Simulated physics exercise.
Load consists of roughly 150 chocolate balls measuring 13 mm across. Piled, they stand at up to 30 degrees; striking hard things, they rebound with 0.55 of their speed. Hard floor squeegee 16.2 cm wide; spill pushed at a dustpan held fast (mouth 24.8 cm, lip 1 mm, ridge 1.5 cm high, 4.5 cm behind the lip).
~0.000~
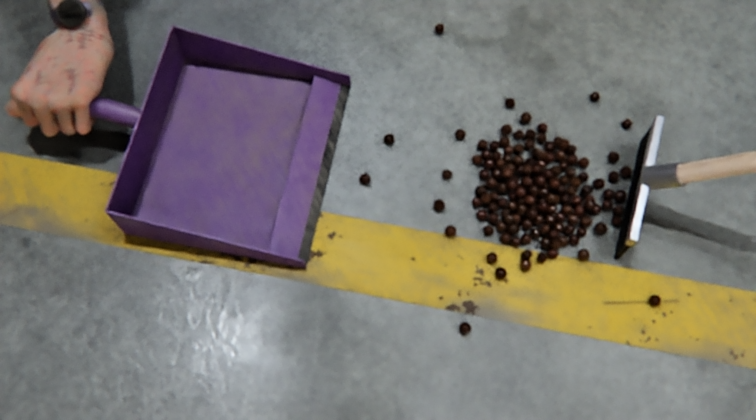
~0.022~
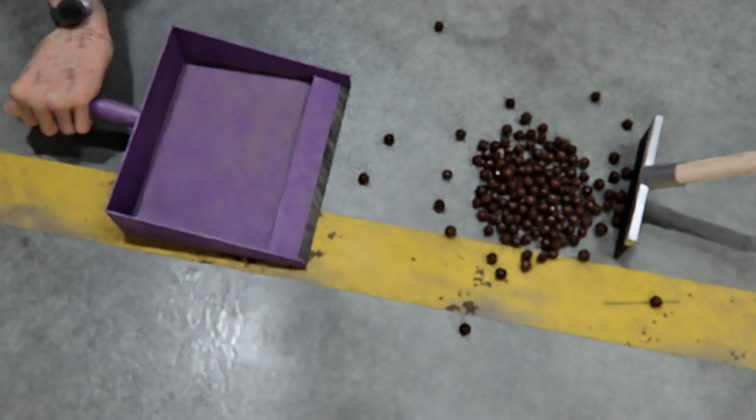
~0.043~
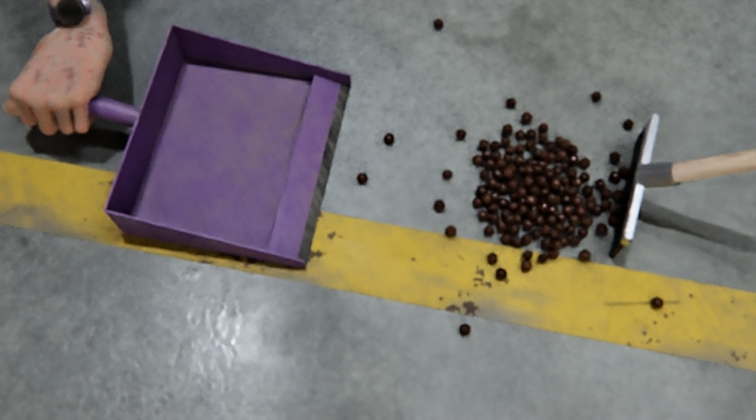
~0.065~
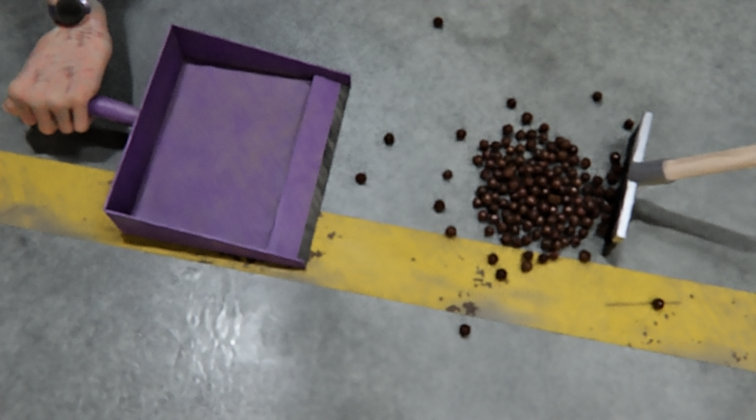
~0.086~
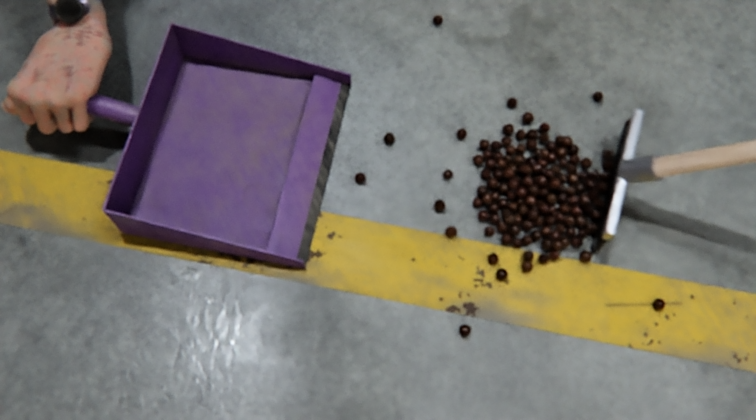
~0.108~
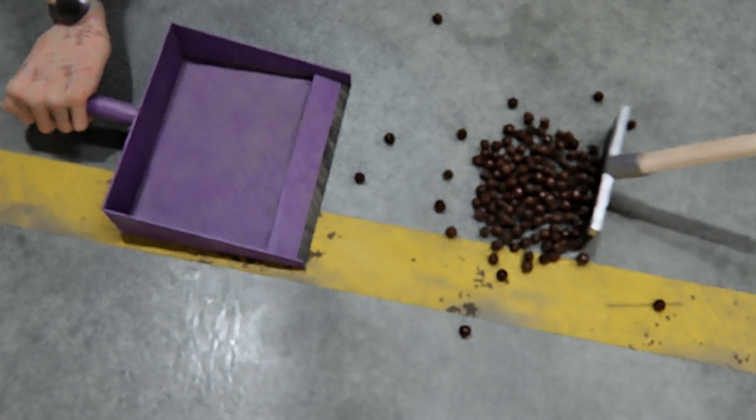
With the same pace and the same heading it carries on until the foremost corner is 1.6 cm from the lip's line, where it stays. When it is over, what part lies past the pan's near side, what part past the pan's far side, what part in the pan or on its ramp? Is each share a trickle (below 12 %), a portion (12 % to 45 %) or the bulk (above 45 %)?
Near side: A small share, far side: A middling share, pan: A middling share.
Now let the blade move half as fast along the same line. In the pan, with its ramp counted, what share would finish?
Then near 25 in a hundred.
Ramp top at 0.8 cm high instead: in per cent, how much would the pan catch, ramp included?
It would be roughly 35 percent.
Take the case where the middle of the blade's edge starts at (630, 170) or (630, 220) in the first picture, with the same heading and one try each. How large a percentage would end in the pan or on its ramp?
20 and 30 per cent, roughly.
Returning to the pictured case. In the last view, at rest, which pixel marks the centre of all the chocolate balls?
(341, 140).
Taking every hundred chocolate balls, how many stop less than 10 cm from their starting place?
15 percent, roughly.
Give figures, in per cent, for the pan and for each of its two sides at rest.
In per cent - near side 5, far side 25, pan 25.
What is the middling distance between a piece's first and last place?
I'd put it near 26 cm.
After 0.30 s, middle of the blade 17 cm from the lip; 0 % over the lip, far side 15 %, near side 0 %.
After 0.43 s, middle of the blade 7 cm from the lip; 5 % over the lip, far side 20 %, near side 5 %.
After 0.68 s, middle of the blade 3 cm from the lip; 35 % over the lip, far side 25 %, near side 5 %.
In the end, at 1.6 s, near side 5 %, far side 25 %, pan 25 %, in front of the lip or behind the blade 40 %.
